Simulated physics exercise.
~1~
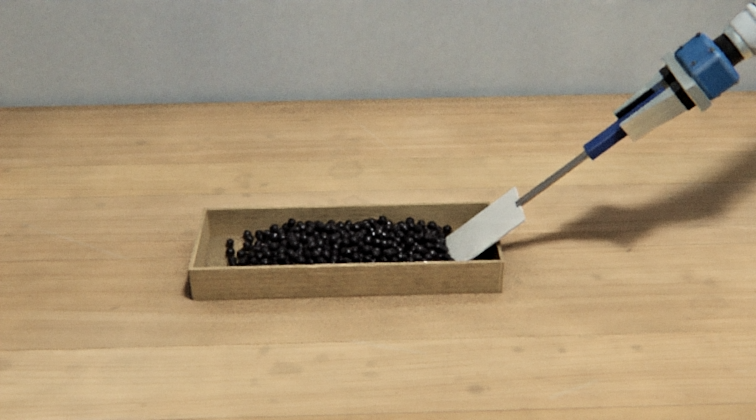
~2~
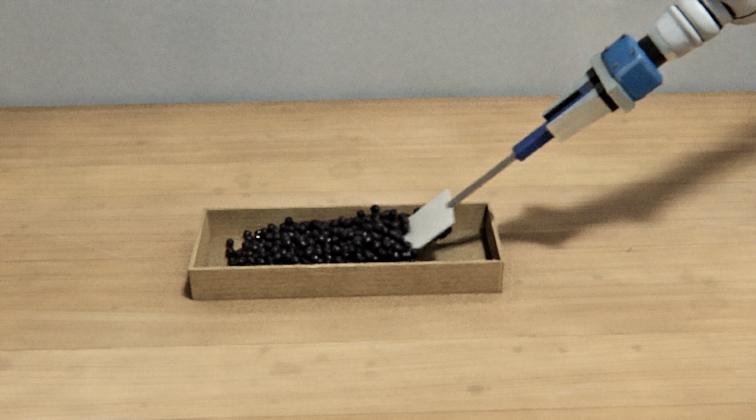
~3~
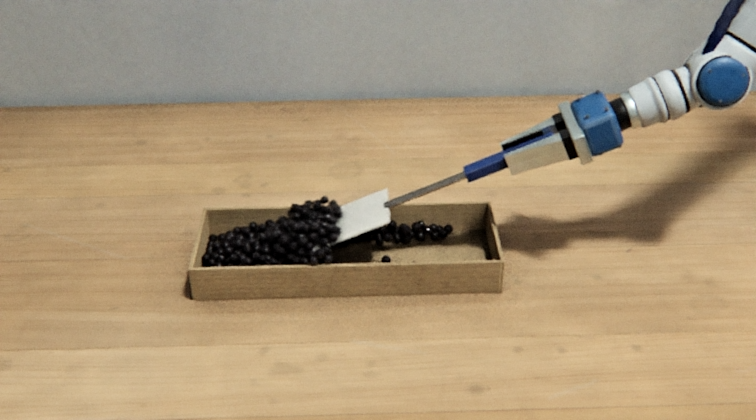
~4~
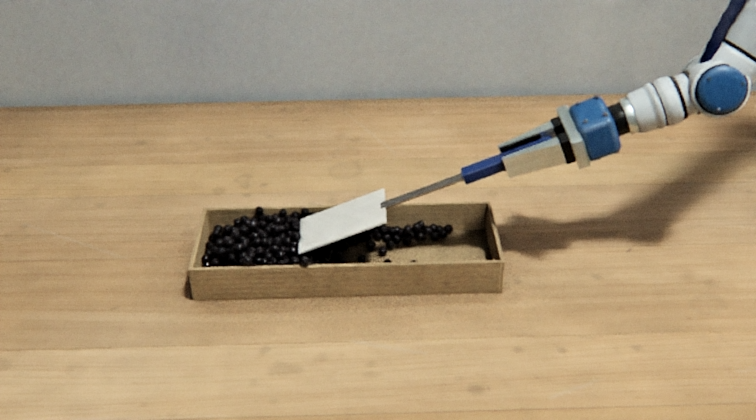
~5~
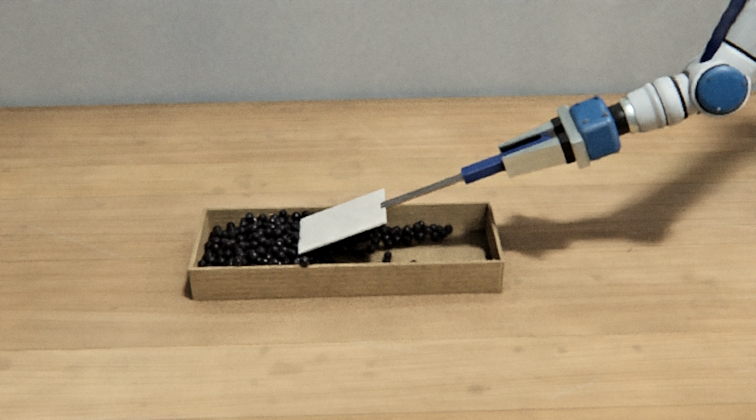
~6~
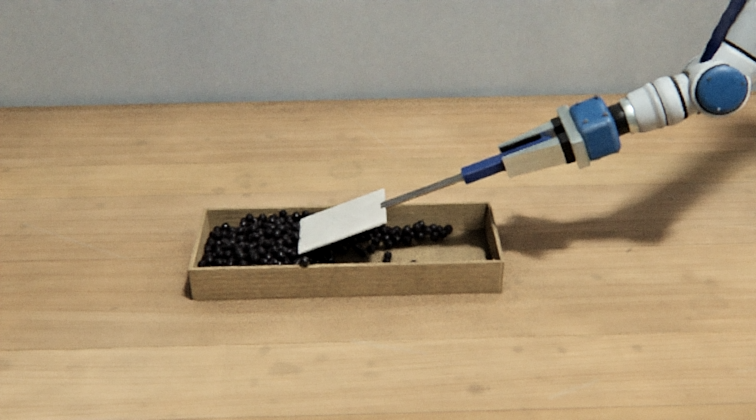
A robot arm in white and blue, reaching in from the upper right, holds a pale, flat spatula at the right end of a shallow, tan rectangular tray on a light wooden table, seen from the front and slightly above against a grey wall. Small, shiny black beads lie heaped along the tray. The blade pushes left through them, piling them up steeply ahead of it and leaving a few behind. It tilts flatter as it travels, and the raised heap slumps. The spatula stops over the middle, with most beads at the left and the tray unmoved.
